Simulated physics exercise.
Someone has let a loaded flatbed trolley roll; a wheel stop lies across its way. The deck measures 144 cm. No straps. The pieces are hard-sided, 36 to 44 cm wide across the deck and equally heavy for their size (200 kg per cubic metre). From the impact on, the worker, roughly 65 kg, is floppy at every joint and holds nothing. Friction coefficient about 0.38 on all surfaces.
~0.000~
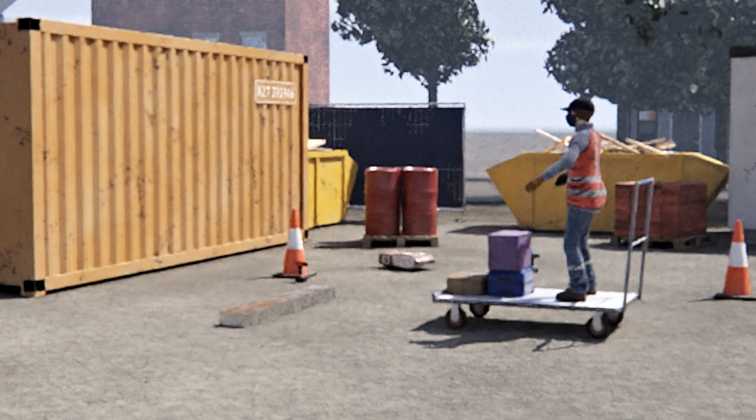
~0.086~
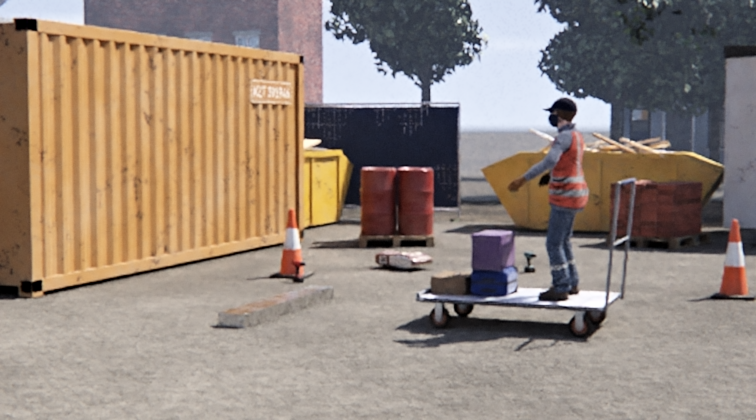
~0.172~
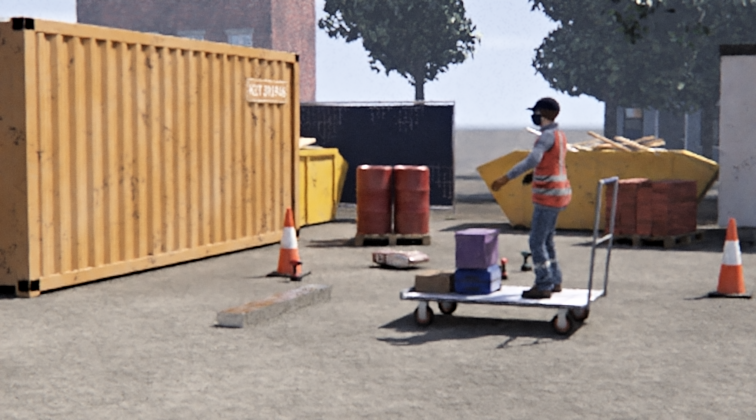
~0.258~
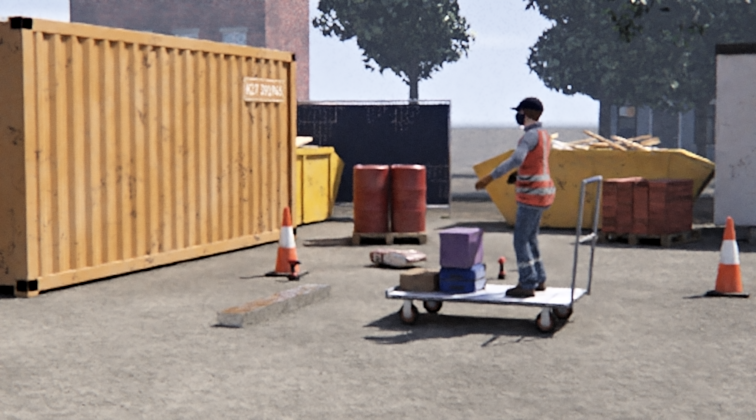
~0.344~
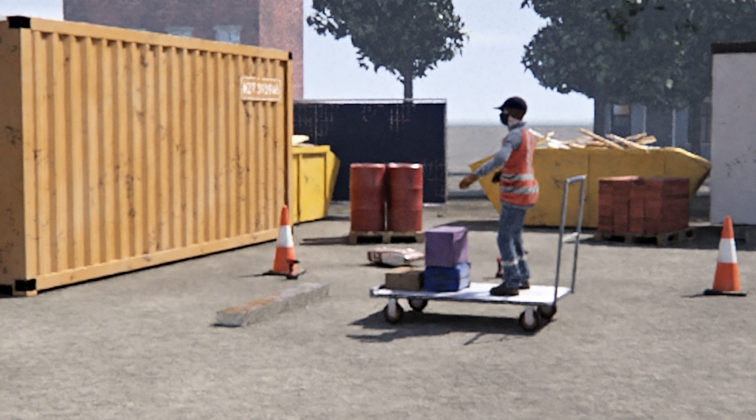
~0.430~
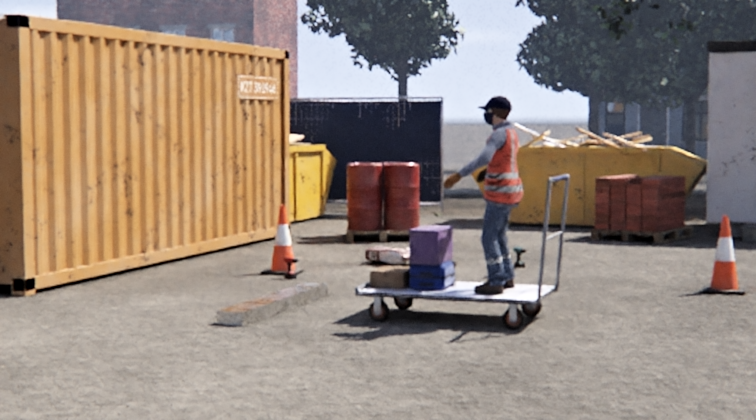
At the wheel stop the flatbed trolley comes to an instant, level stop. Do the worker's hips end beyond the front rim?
At this pace the worker's hips stay behind the front rim.
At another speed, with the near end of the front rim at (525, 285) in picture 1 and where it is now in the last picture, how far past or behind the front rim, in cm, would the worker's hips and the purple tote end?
In that case hips 70 past, purple 160 past.
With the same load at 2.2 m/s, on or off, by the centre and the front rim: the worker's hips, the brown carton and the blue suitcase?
Then hips off, brown on, blue on.
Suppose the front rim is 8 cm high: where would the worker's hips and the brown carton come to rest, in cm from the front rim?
Then hips 70 behind, brown 20 behind.
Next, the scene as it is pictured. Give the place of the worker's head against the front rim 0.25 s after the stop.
Some 70 cm behind it.
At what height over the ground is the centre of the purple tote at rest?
Roughly 10 cm above it.
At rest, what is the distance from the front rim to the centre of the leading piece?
Some 60 cm past it.
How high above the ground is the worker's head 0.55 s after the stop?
Roughly 80 cm above it.
The wheels strike at 1.01 s.
After 1.56 s the worker's hips are 82 cm behind the rim, near (369, 218) in the last picture's view.
After 2.01 s the worker's hips are 83 cm behind the rim, near (370, 241) in the last picture's view.
When all is still (4.3 s), past the rim, purple tote; behind it, brown carton, blue suitcase and the worker's hips.
